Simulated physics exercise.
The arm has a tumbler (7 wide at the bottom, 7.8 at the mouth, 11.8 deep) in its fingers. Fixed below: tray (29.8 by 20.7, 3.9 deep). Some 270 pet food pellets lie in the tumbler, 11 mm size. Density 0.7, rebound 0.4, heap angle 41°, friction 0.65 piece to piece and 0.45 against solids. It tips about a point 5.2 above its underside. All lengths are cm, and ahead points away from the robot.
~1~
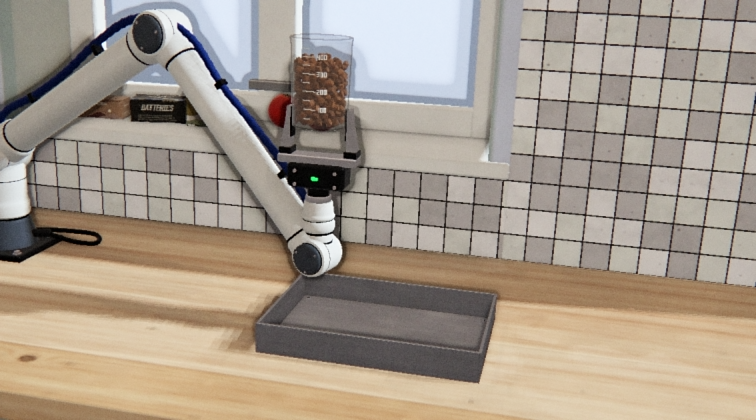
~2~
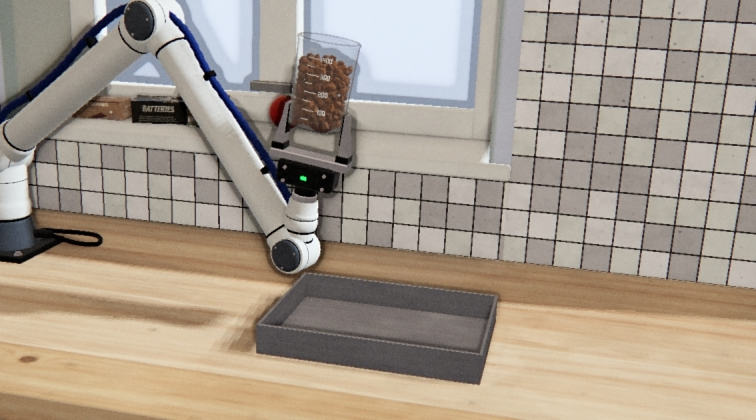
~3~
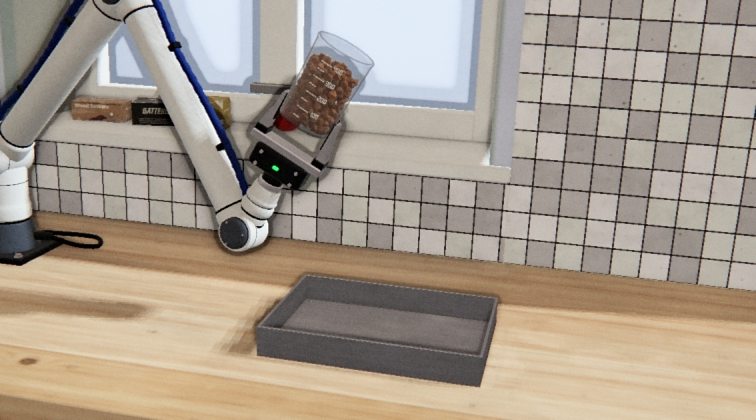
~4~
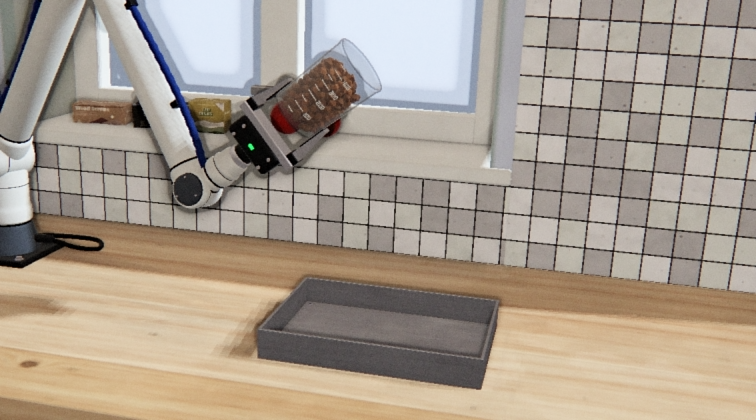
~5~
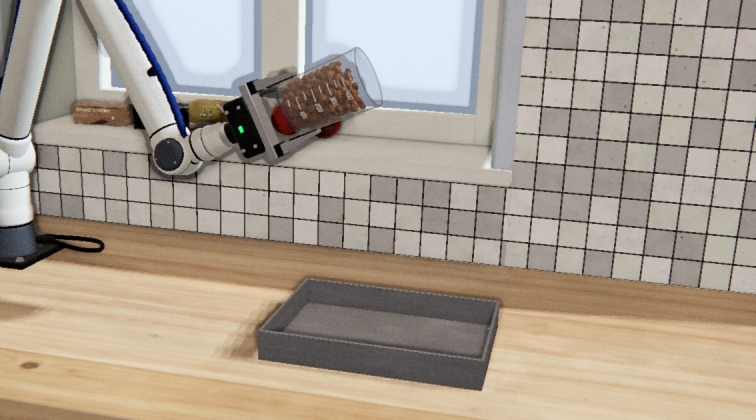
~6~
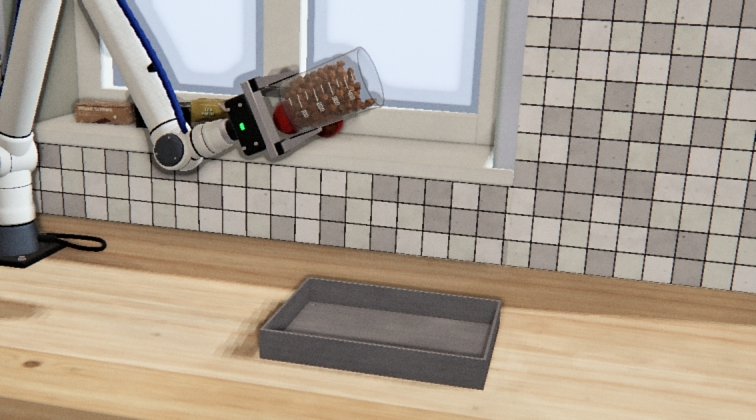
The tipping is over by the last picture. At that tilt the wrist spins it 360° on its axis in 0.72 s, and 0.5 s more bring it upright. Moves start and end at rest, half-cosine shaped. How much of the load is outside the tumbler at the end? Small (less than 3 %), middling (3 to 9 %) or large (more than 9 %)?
Answer: Small; less than 3 % of the pet food pellets finish outside the tumbler.
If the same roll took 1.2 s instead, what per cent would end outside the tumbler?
In that case some 0 per cent.
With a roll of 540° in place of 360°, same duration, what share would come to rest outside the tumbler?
In that case some 0 per cent.
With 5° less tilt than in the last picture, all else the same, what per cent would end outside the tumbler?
In that case some 0 per cent.
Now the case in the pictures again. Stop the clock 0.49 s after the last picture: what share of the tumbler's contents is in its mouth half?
Roughly 40 per cent.
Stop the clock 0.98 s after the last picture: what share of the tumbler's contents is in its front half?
About 45 per cent.
Then, 0.49 s after the last picture, tipped 66°, highest piece 39 above the table; 268 in the tumbler.
Then, 0.98 s after the last picture, tipped 32°, highest piece 40 above the table; 266 in the tumbler, 2 in the tray.
Then, 1.42 s after the last picture, upright, highest piece 41 above the table; 266 in the tumbler, 2 in the tray.
Then, 2.12 s after the last picture, upright, highest piece 41 above the table; 266 in the tumbler, 2 in the tray.
Final count, 266 in the tumbler, 2 in the tray. That is 1 % outside the tumbler.
